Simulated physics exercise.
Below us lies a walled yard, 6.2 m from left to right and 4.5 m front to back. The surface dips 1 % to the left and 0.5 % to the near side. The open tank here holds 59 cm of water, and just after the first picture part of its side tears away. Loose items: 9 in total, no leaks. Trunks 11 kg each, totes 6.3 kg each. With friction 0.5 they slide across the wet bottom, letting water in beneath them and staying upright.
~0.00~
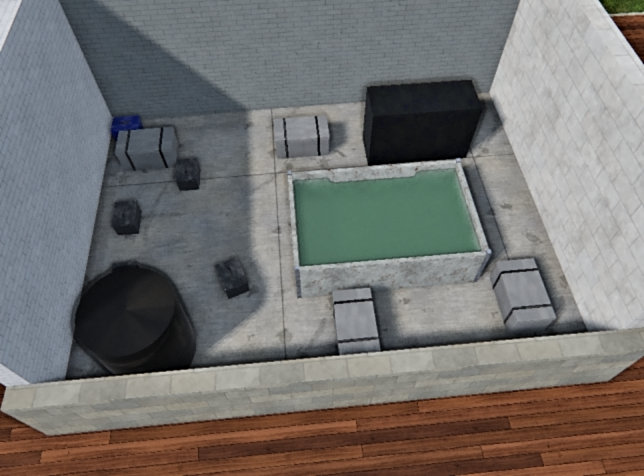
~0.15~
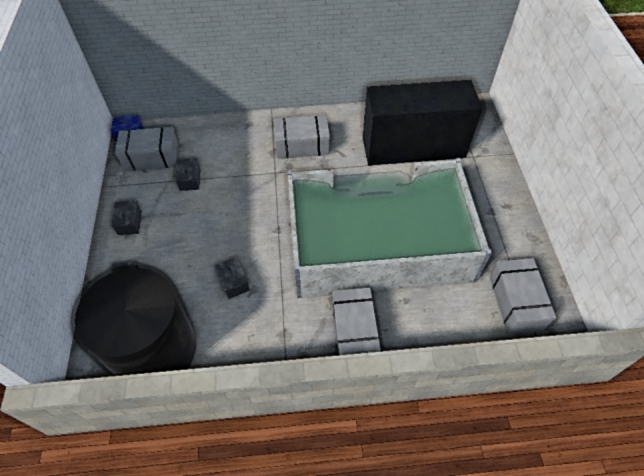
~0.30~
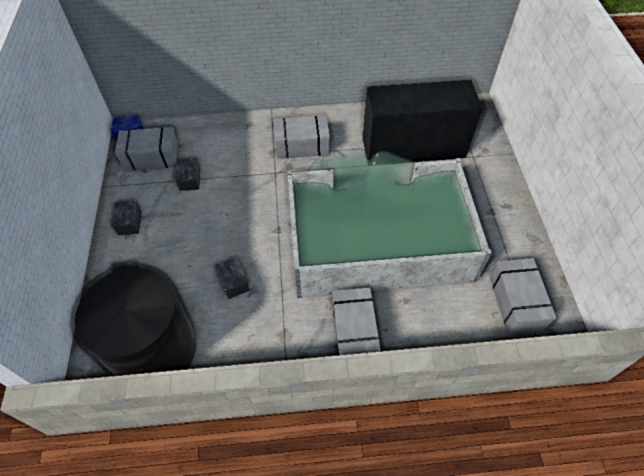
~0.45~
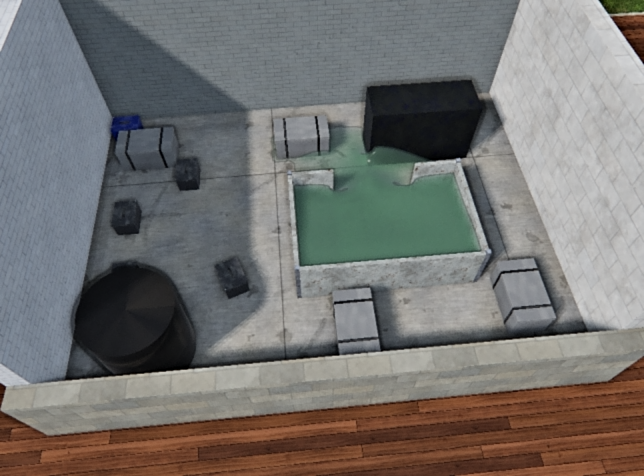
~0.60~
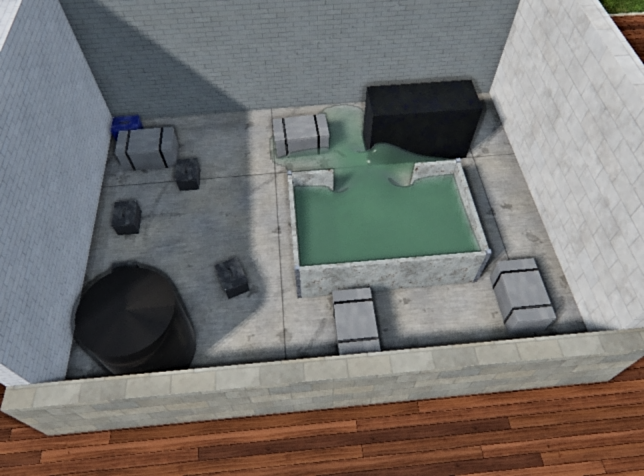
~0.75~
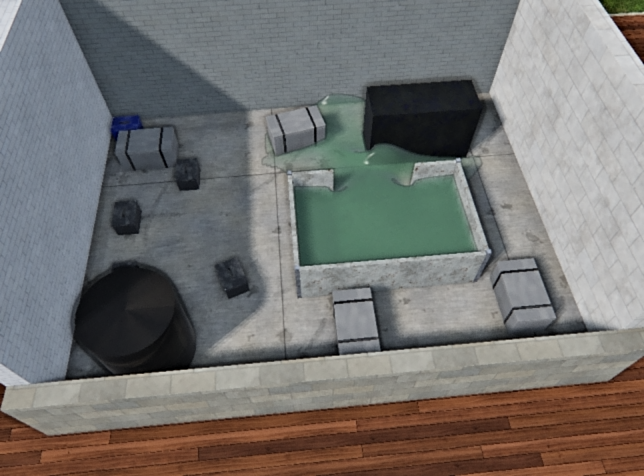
Green water poured through a gap that opened in the far side of the tank in a walled yard, spread across the ground around a big dark block, and slightly shifted a nearby pale, strapped trunk.
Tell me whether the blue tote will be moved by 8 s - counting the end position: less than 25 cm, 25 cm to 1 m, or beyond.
By the end, the blue tote is taken a long way.
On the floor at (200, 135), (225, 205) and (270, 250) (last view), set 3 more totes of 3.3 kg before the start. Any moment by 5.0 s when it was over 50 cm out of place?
Spot by spot, in turn: Exceeds it, falls short, falls short.
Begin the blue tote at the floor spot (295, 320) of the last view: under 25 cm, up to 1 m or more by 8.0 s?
In the end it goes partway.
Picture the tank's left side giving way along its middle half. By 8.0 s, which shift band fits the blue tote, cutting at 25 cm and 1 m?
Well, the blue tote goes a long way then.
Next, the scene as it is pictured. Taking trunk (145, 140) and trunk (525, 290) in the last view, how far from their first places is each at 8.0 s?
Lab note - net shifts in turn: 250 cm; 250 cm.
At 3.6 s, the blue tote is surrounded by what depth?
I'd put it at about 14 cm.
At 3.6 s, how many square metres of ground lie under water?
About 19 m2 is covered.
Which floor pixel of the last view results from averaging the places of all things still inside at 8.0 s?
(225, 293).
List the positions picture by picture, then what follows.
In the first frame, the blue tote at (125, 123) rests on the ground; 3.0 m2 under water; 0 of 9 have shifted.
In the second frame, the blue tote at (125, 123) rests on the ground; 3.6 m2 under water; 0 of 9 have shifted.
In the third frame, the blue tote at (125, 123) rests on the ground; water covers 4.2 m2; 0 of 9 have shifted.
In the fourth frame, the blue tote at (125, 123), on the bottom; water covers 4.7 m2; 0 of 9 have shifted.
In the fifth frame, the blue tote at (125, 123) rests on the ground; 5.4 m2 under water; 0 of 9 have shifted.
In the sixth frame, the blue tote at (125, 123), on the bottom; 6.1 m2 under water; 1 of 9 have shifted.
After 1.6 s the blue tote is near (125, 123), 0.0 m from its start, aground; 0 afloat.
After 3.6 s the blue tote is near (105, 191), 1.4 m from its start, afloat; 2 afloat.
After 5.6 s the blue tote is near (68, 373), 4.0 m from its start, afloat; 5 afloat.
After 8.0 s the blue tote is near (77, 375), 4.0 m from its start, afloat; 8 afloat.
